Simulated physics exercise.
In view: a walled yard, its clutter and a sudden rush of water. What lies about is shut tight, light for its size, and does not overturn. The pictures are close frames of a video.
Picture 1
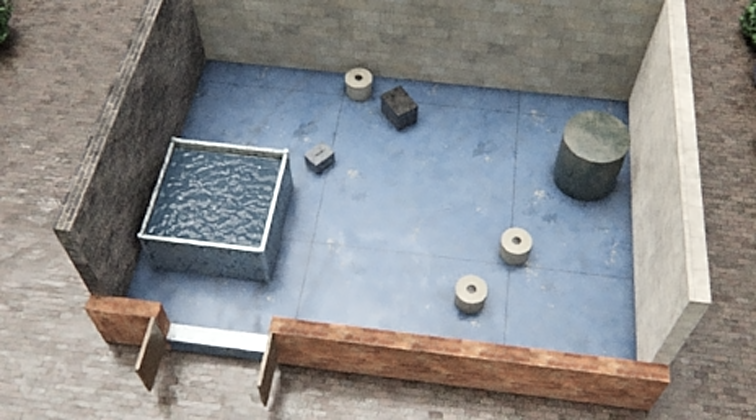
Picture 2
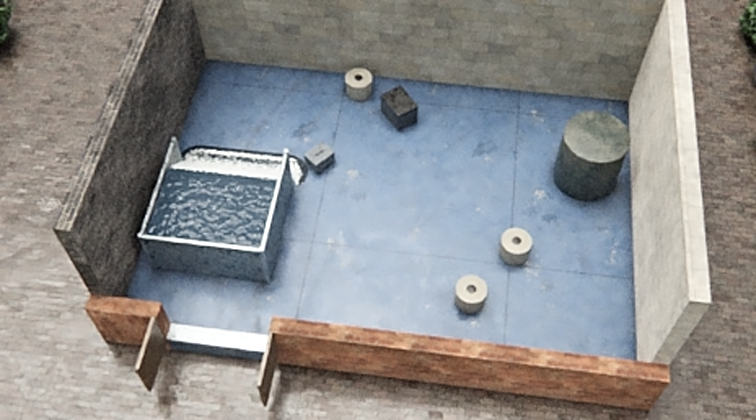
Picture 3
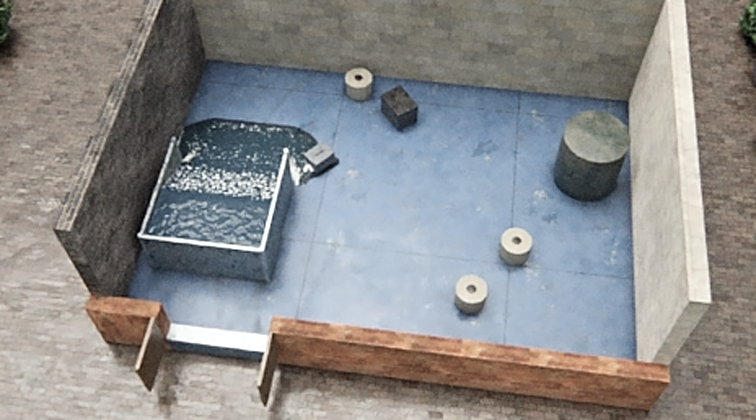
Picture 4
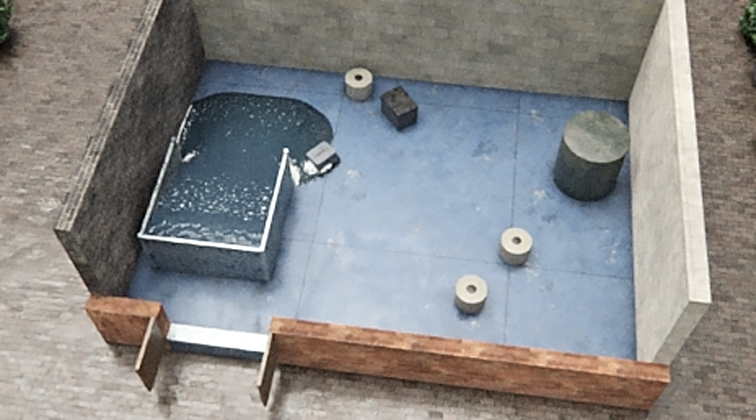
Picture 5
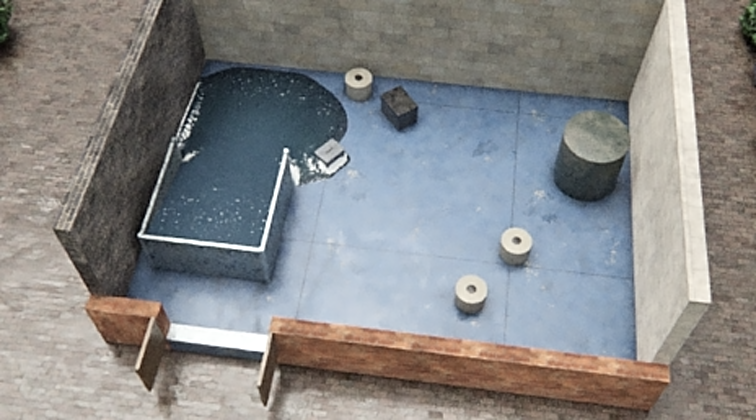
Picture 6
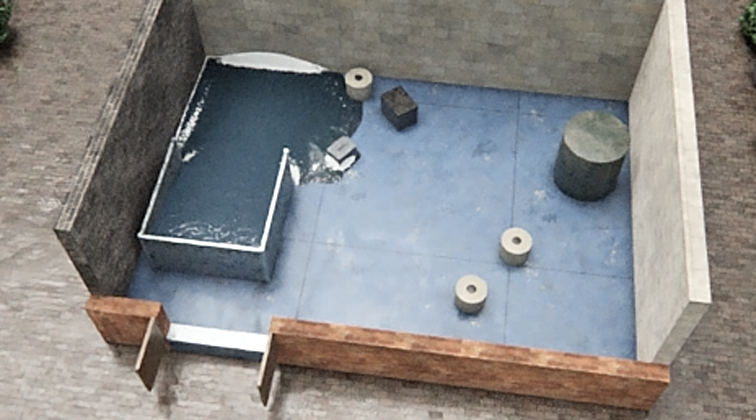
Water surging from the open back of a tank in a walled yard, spreading to the rear wall and nudging a small grey block.
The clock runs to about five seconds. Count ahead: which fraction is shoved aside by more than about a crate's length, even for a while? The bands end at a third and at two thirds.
That comes to two thirds or more.
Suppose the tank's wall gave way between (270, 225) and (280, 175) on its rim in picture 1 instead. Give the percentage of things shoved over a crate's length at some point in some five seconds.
About 40 per cent.
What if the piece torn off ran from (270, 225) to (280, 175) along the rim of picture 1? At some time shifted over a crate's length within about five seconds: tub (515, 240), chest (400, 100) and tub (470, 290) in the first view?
In that order: Swept aside, short of that, shifted that much.
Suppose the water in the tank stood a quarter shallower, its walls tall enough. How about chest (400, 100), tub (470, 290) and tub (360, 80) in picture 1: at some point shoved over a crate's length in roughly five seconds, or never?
One after the other: Yes, short of that, that far or more.
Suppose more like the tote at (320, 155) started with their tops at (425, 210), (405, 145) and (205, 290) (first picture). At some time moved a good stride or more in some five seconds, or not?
As listed: Swept aside, pushed that far, less than that.
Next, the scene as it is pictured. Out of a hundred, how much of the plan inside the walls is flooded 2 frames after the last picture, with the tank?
Near 30 in a hundred.
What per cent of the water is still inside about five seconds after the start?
Roughly 100 per cent.
A moment on, 1 of 5 are well off their spots; 1 afloat.
Next, 2 of 5 are well off their spots; 0 afloat.
Later, 3 of 5 are well off their spots; 1 afloat.
In the end, 5 of 5 are well off their spots, and 5 have been at some point; 2 afloat.
